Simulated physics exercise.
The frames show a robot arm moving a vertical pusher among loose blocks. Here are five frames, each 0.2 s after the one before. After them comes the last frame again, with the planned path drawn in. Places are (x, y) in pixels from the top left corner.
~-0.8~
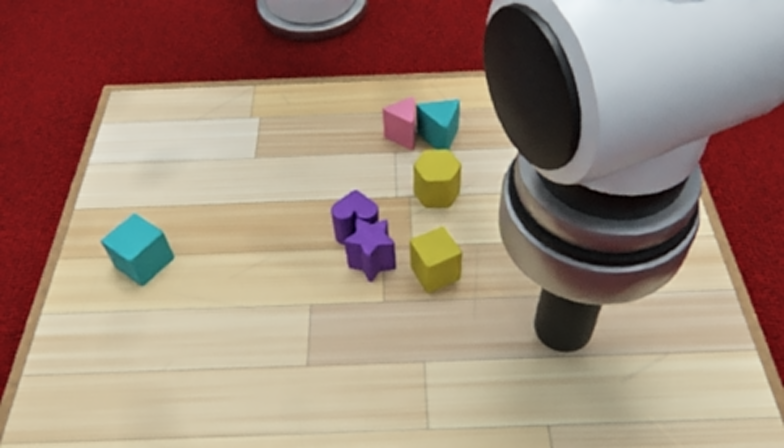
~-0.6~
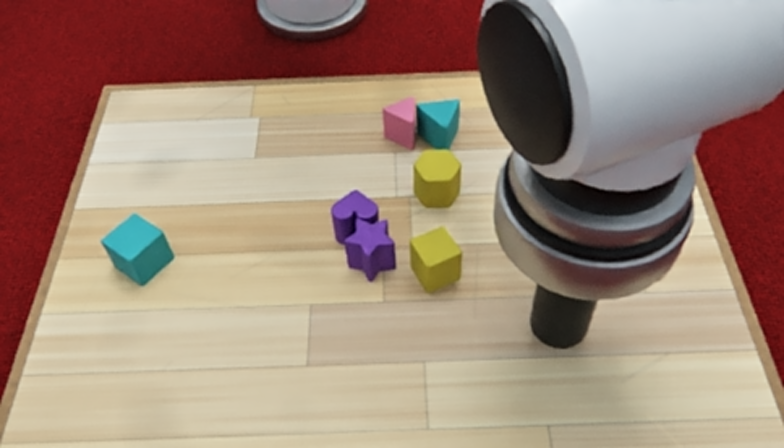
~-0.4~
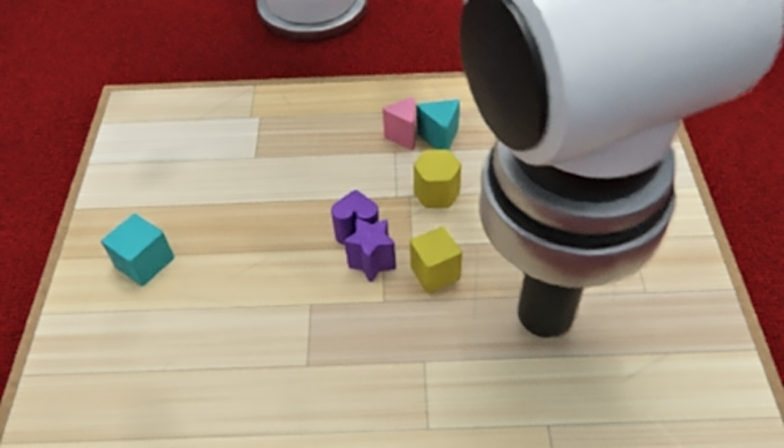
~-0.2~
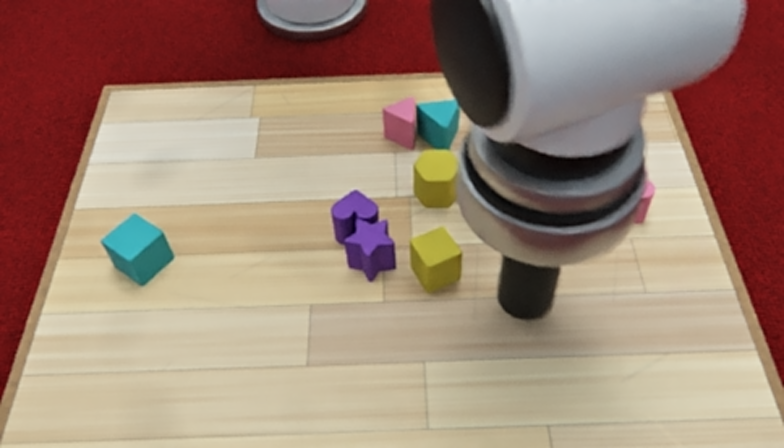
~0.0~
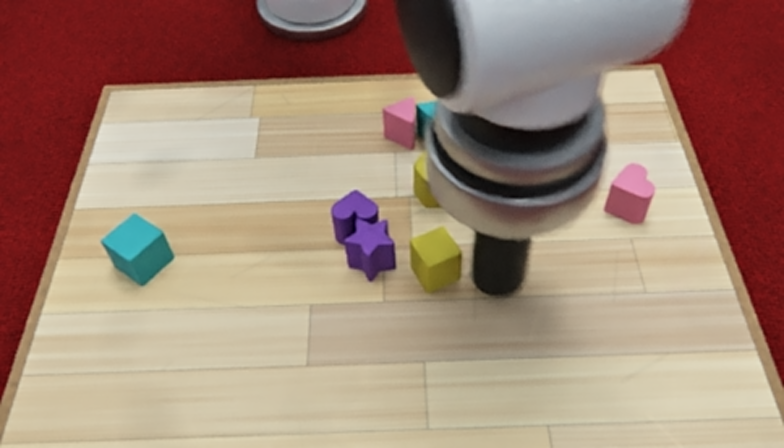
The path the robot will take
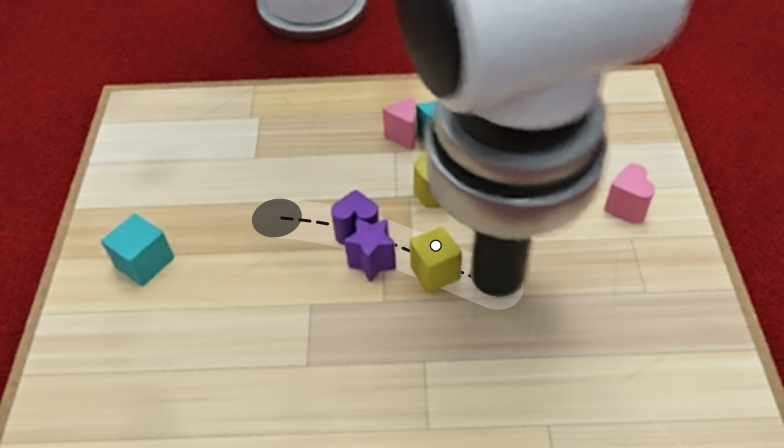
A robot arm moved its black pusher a short way left and slightly up over a wooden board, nearing the yellow square block and uncovering a pink heart, while the colorful blocks all stayed still.
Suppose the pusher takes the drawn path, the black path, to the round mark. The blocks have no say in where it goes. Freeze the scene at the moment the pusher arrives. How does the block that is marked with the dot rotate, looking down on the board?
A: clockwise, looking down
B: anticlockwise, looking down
B
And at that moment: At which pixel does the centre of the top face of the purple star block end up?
That would be at about pixel (275, 258).
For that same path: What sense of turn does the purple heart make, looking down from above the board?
Seen from overhead, it turns clockwise.
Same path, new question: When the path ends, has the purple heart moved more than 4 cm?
Yes, that is what happens.
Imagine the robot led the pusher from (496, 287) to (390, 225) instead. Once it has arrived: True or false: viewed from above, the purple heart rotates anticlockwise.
The claim does not hold.
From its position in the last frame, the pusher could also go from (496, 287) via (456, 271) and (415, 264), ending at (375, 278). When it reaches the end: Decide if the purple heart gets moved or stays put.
It is shoved along.
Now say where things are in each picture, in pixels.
In the first picture, pusher's lower end at (563, 328); purple heart at (355, 205); purple star block at (370, 235); yellow square block at (436, 246); yellow hexagon at (437, 164).
In the second picture, pusher at (559, 324); blocks still.
In the third picture, pusher at (546, 314); blocks still.
In the fourth picture, pusher at (525, 297); blocks still.
In the fifth picture, pusher at (498, 274); purple heart at (355, 205); purple star block at (370, 235); yellow square block at (436, 246); yellow hexagon hidden.
Drawn move, from (496, 287) via (386, 241), ending at (277, 218); the dot is on the yellow square block.
On the path given first. One third of the way, pusher at (420, 243); purple heart at (341, 200), turned 20° clockwise; purple star block at (326, 237); yellow square block at (367, 228), turned 25° anticlockwise.
Two thirds of the way, pusher at (349, 217); purple heart at (306, 188), turned 95° clockwise; purple star block at (286, 253), turned 40° anticlockwise; yellow square block at (307, 222), turned 100° anticlockwise.
At the end, pusher at (274, 205); purple heart at (237, 169), turned 125° clockwise; purple star block at (275, 258), turned 80° anticlockwise; yellow square block at (267, 226), turned 145° anticlockwise; yellow hexagon still.
